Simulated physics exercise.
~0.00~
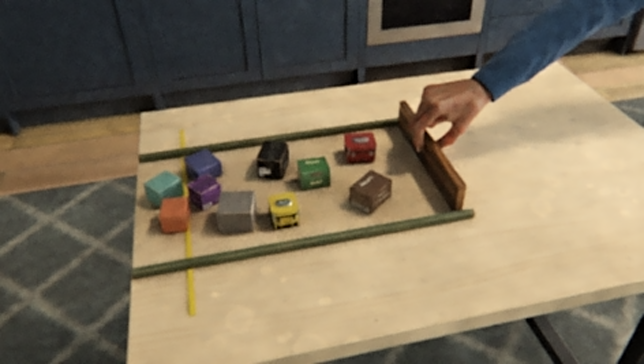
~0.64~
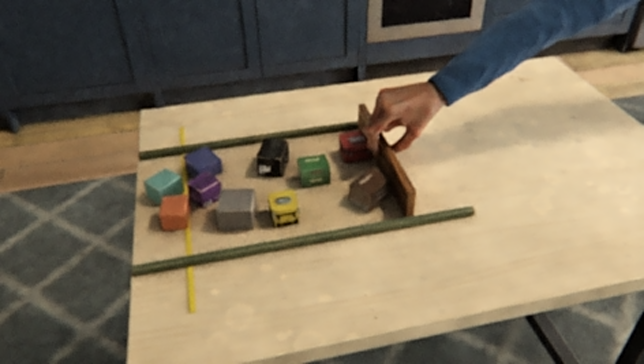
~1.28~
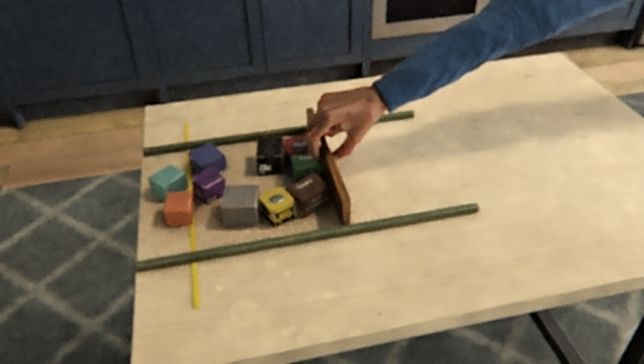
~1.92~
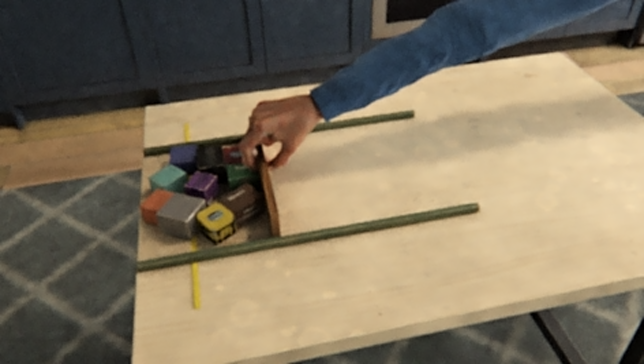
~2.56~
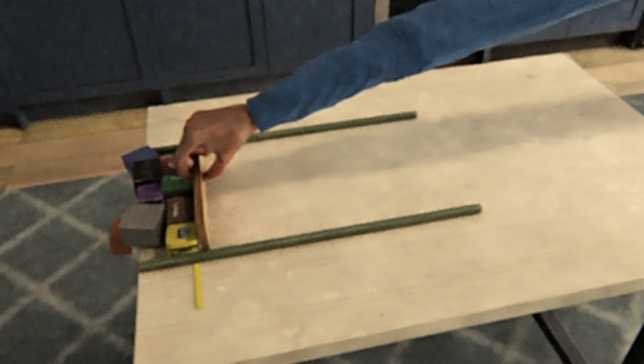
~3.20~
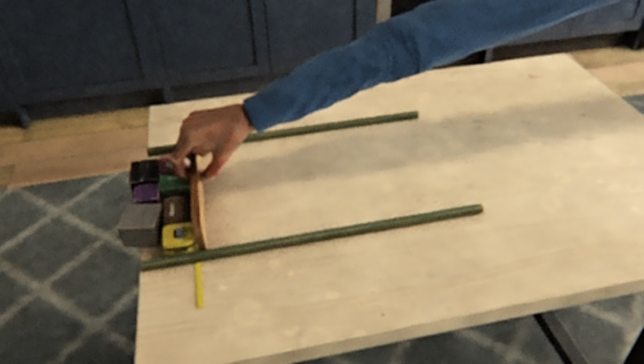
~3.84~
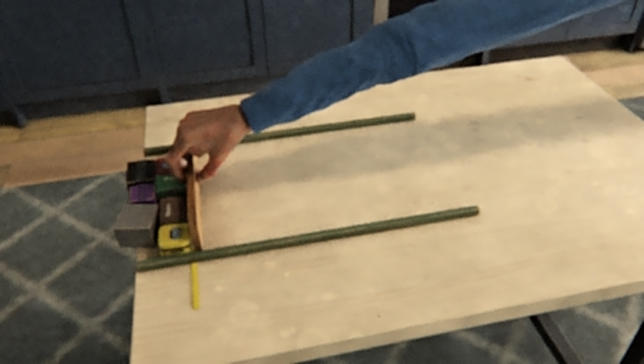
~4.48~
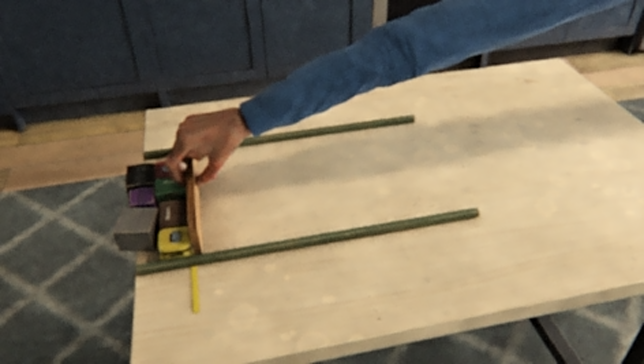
On a pale wooden table in front of dark blue cabinets, ten small blocks and boxes lie scattered between two green rails, with a strip of yellow tape near the left end. A hand in a blue sleeve holds an upright wooden board and slides it left, gathering the brown, red and green boxes first. The board sweeps the pieces into a tight cluster that crowds toward the table's edge. The turquoise, orange and blue blocks tip off the end. The board stops by the tape, and the remaining pieces stay packed against it, some jutting over the edge.
